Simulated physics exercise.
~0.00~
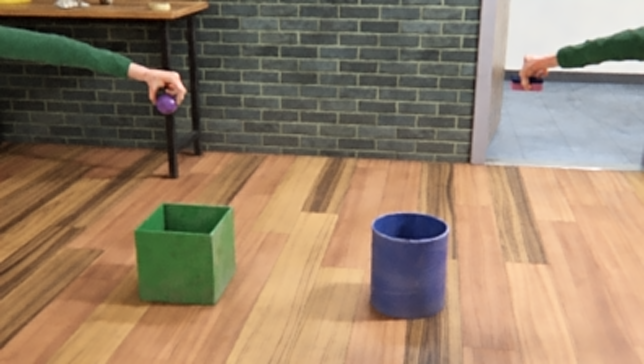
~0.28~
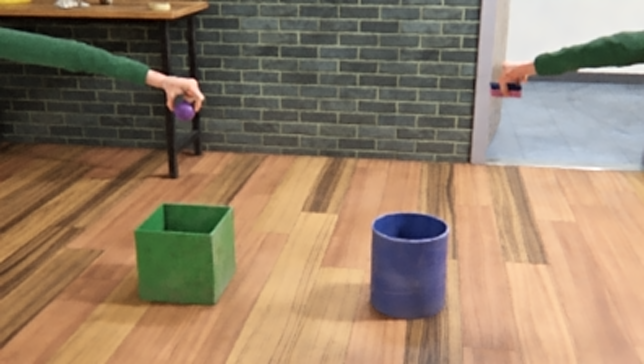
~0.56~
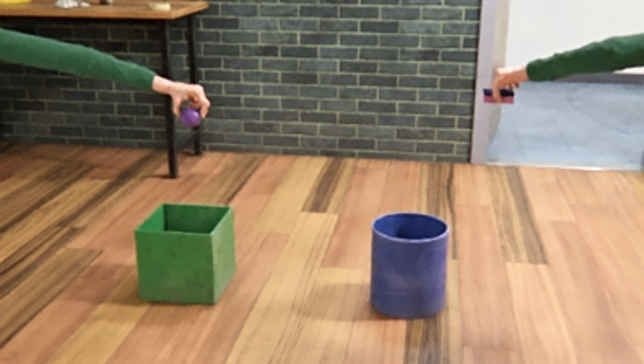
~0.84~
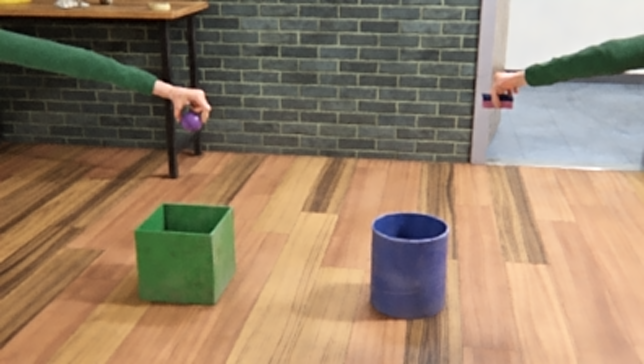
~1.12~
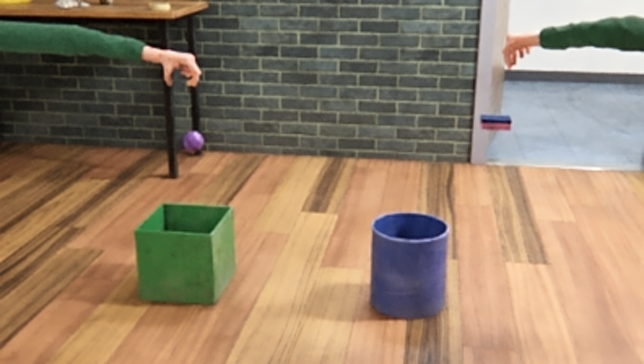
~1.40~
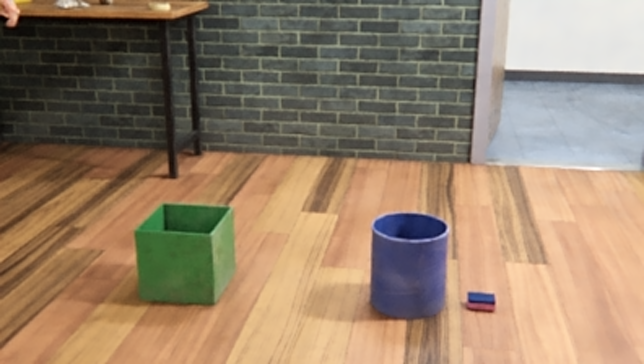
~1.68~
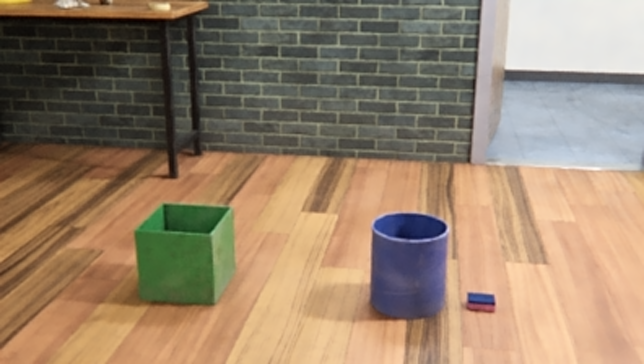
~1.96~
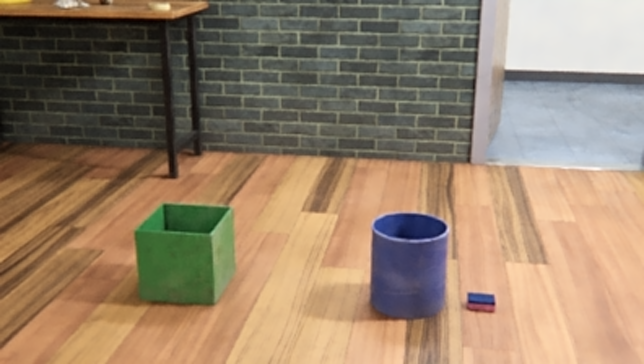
A purple object falls from a hand into the green crate; another lands beside the blue bin.
